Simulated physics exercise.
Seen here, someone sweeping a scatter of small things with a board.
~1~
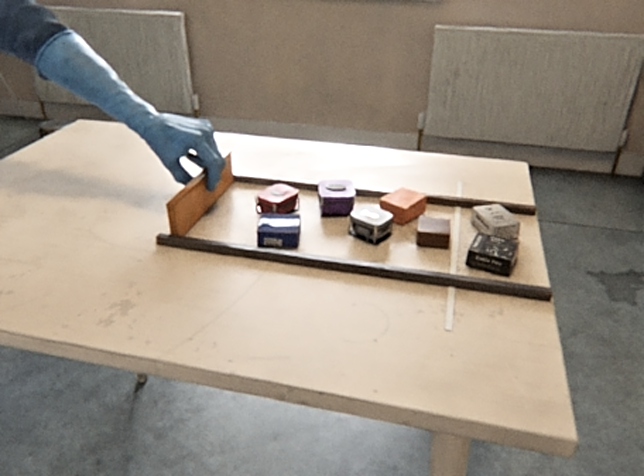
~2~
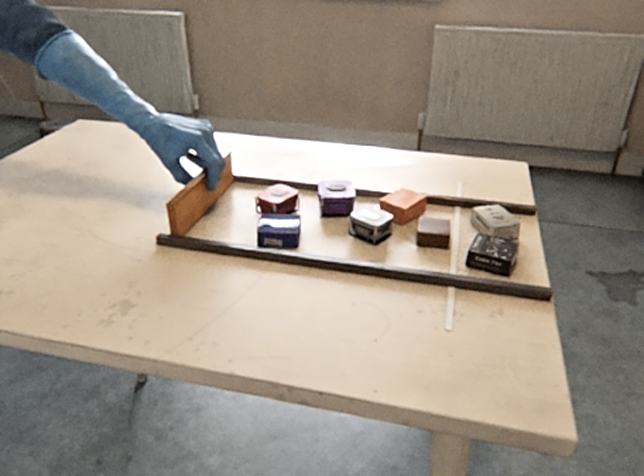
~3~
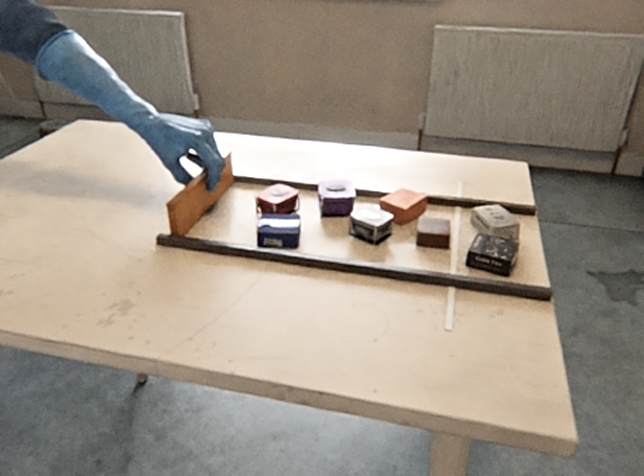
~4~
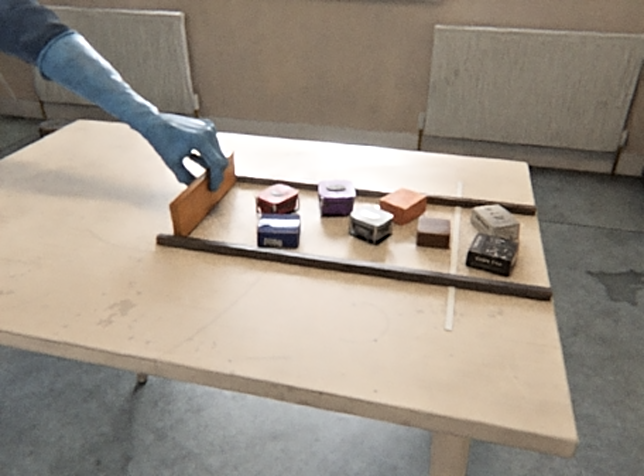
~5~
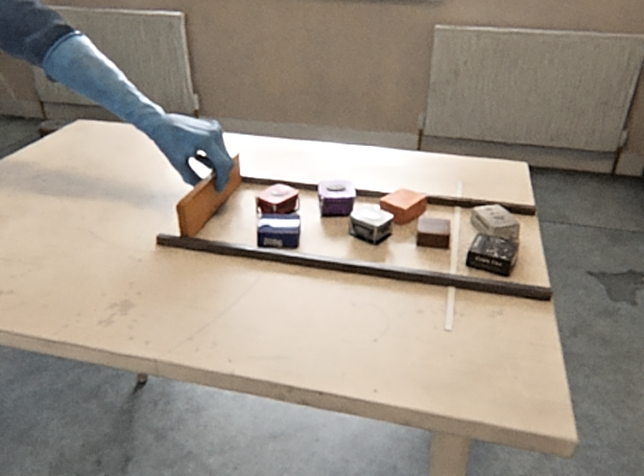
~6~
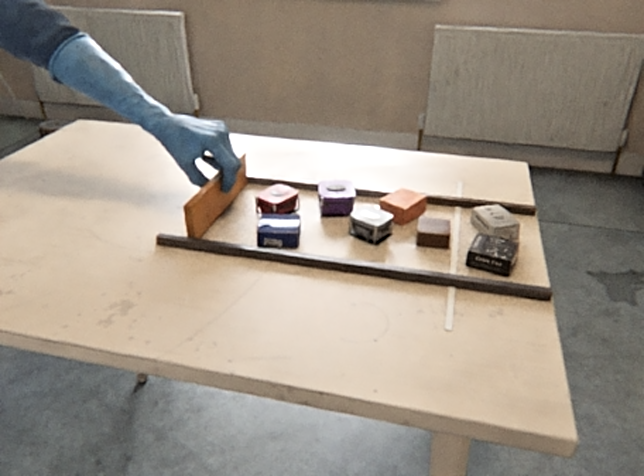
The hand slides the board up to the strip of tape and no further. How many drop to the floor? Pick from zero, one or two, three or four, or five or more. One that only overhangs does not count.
As it turns out, the number that fall off is one or two.
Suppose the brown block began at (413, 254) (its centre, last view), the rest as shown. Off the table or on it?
From there it is kept.
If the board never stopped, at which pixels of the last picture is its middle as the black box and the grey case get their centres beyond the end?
Its middle is around (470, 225) and around (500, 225).
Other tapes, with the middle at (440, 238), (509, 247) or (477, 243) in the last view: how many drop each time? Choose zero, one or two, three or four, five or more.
For each place: Just one or two; at least five; three to four.
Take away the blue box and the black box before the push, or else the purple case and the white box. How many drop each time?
It would be 1 and 0.
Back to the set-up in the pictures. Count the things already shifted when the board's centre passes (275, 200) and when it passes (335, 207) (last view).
The counts are 2 and 5.
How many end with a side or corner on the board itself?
2 of them.
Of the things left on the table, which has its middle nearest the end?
The orange block ends nearest.
Early on, none off yet; white box at rest near (495, 223); black box at rest near (493, 254); brown block at rest near (434, 232).
Finally, the number that fall off is one or two; lost, white box.
